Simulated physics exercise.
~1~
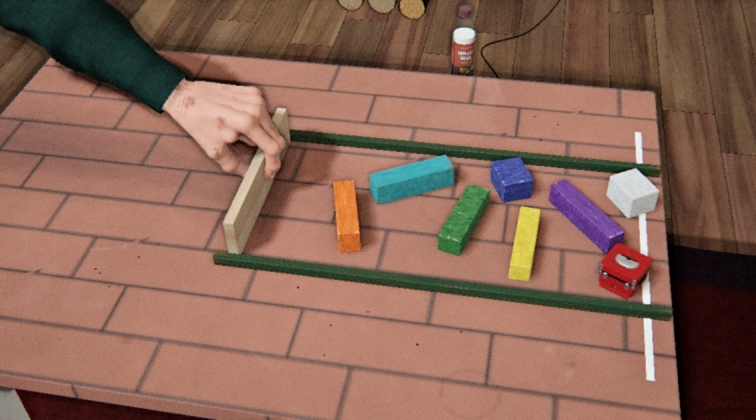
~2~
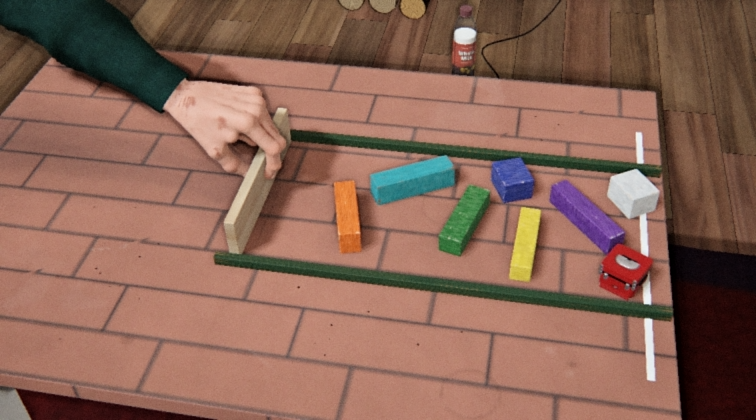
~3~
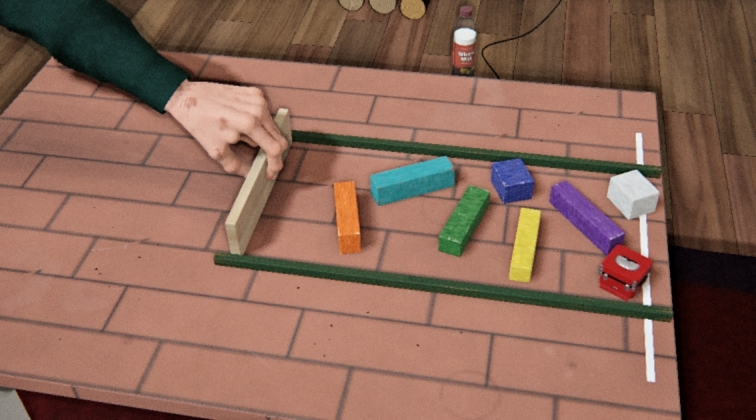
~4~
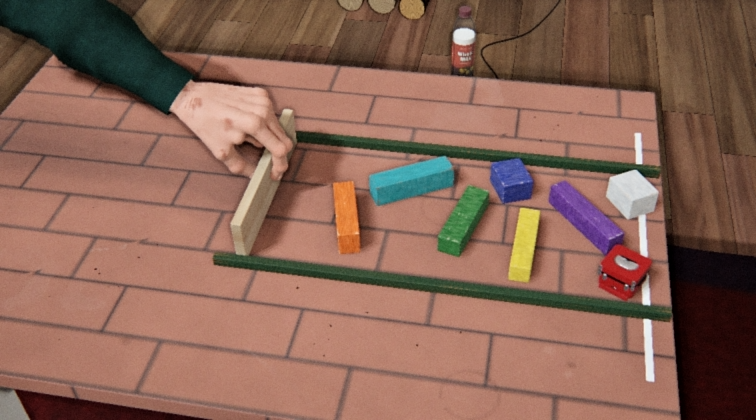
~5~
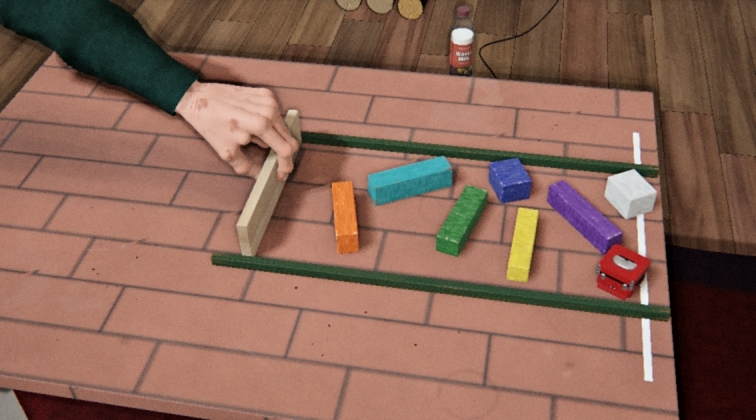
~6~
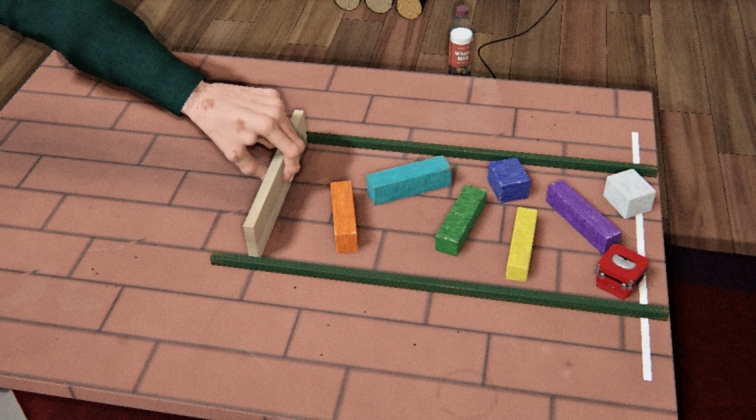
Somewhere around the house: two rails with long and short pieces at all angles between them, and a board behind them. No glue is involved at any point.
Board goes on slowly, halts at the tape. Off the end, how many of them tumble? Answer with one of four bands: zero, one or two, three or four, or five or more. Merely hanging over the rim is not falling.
Five or more.
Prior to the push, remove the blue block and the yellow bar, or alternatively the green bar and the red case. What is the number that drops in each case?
In order, the numbers are 4 and 4.
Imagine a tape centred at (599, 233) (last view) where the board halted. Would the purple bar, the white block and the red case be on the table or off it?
Lab note - purple bar toppled, white block toppled, red case toppled.
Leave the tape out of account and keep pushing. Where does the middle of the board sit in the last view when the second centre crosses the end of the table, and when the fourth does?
The first one at (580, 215), the next at (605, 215).
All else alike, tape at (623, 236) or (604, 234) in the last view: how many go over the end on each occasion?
That would be 4, then 3.
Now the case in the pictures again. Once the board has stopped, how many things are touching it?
That would be 2 of them.
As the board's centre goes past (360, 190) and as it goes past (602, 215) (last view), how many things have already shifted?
The counts are 2 and 8.
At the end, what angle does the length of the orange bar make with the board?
Misalignment: Close to 0°.
Soon after, none off yet; white block at rest near (629, 194); red case at rest near (621, 272); purple bar at rest near (582, 216).
After that, none off yet; white block displaced about its own width near (656, 194); red case displaced about its own width near (663, 276); purple bar displaced about its own width near (655, 231).
In the end, the number that fall off is five or more; gone, green bar, blue block, yellow bar, purple bar, red case and white block.
